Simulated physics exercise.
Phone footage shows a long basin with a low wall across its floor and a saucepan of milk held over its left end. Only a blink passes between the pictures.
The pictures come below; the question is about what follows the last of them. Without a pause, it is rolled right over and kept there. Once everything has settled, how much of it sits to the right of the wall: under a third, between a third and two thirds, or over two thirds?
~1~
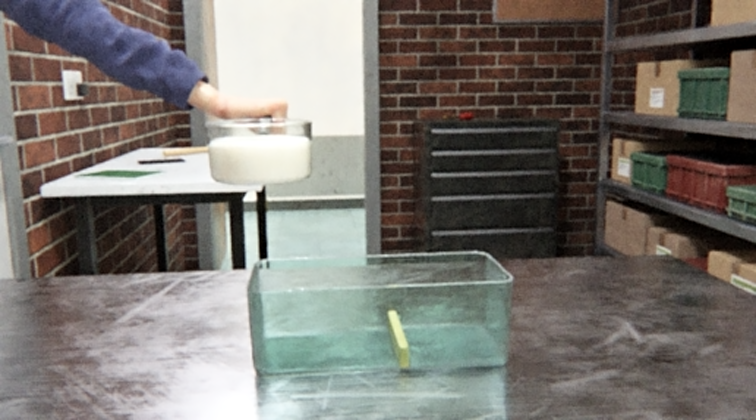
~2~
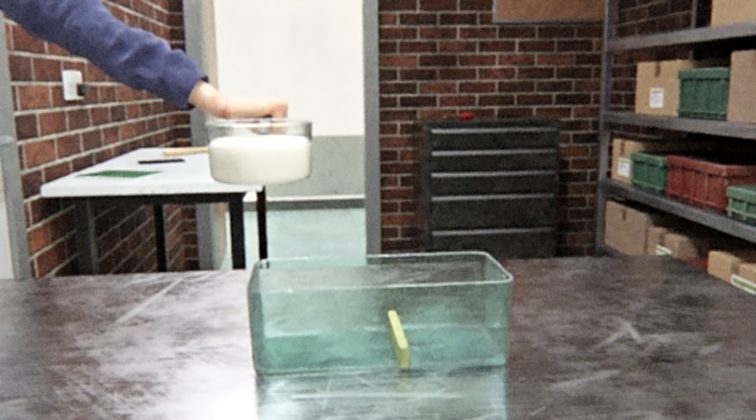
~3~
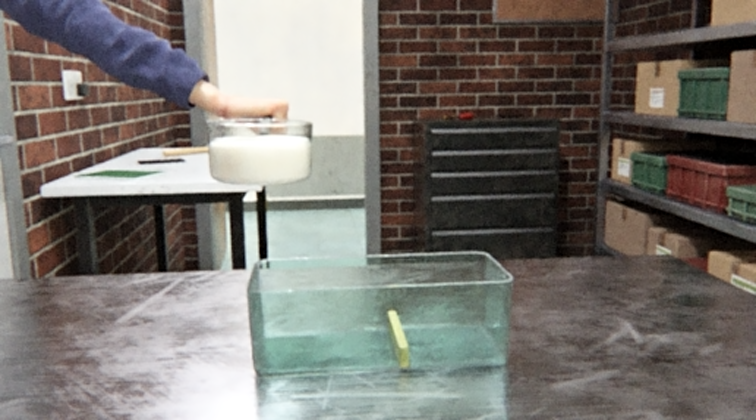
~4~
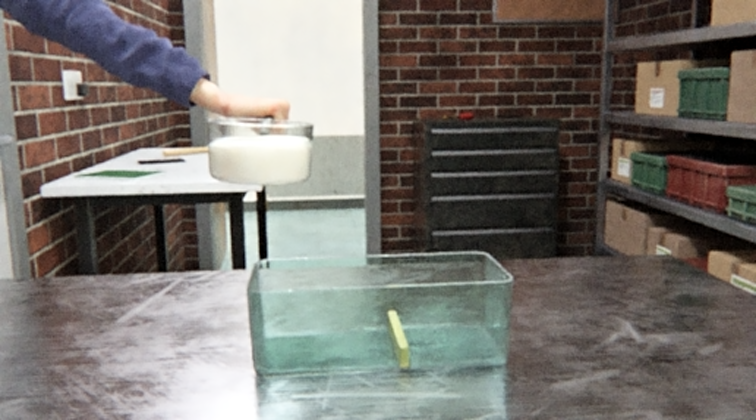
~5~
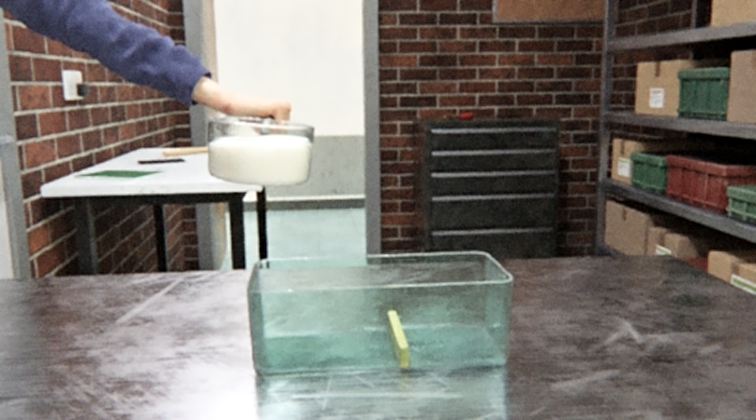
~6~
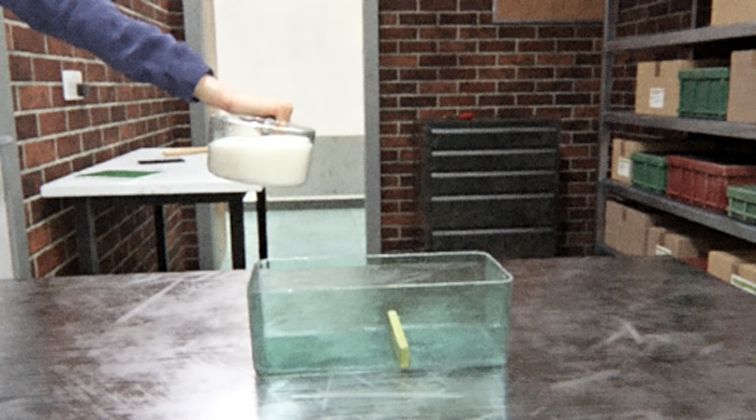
The share right of the wall is left smaller than one third.
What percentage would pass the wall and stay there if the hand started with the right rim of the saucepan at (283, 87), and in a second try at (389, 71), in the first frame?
First try: About 15 %; second try: About 85 %.
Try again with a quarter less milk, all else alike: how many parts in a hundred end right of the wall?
10 per cent.
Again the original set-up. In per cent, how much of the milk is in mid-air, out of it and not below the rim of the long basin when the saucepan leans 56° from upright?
I'd say some 25 per cent of it.
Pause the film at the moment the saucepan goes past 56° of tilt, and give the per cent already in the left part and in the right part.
Left part: Around 5 %. Right part: Around 0 %.
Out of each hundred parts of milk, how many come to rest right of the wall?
Around 10 %.
A moment on, the saucepan is tipped part way and 74 per cent is still to pour, 4 is left of the wall and 0 right of it.
Next, the saucepan is tipped on its side and 19 per cent is still to pour, 59 is left of the wall and 6 right of it.
Then the saucepan is tipped right over and 1 per cent is still to pour, 84 is left of the wall and 11 right of it.
Later the saucepan is tipped right over and 0 per cent is still to pour, 87 is left of the wall and 12 right of it.
Finally, 87 per cent lies left of the wall, 12 right of it and 1 outside.
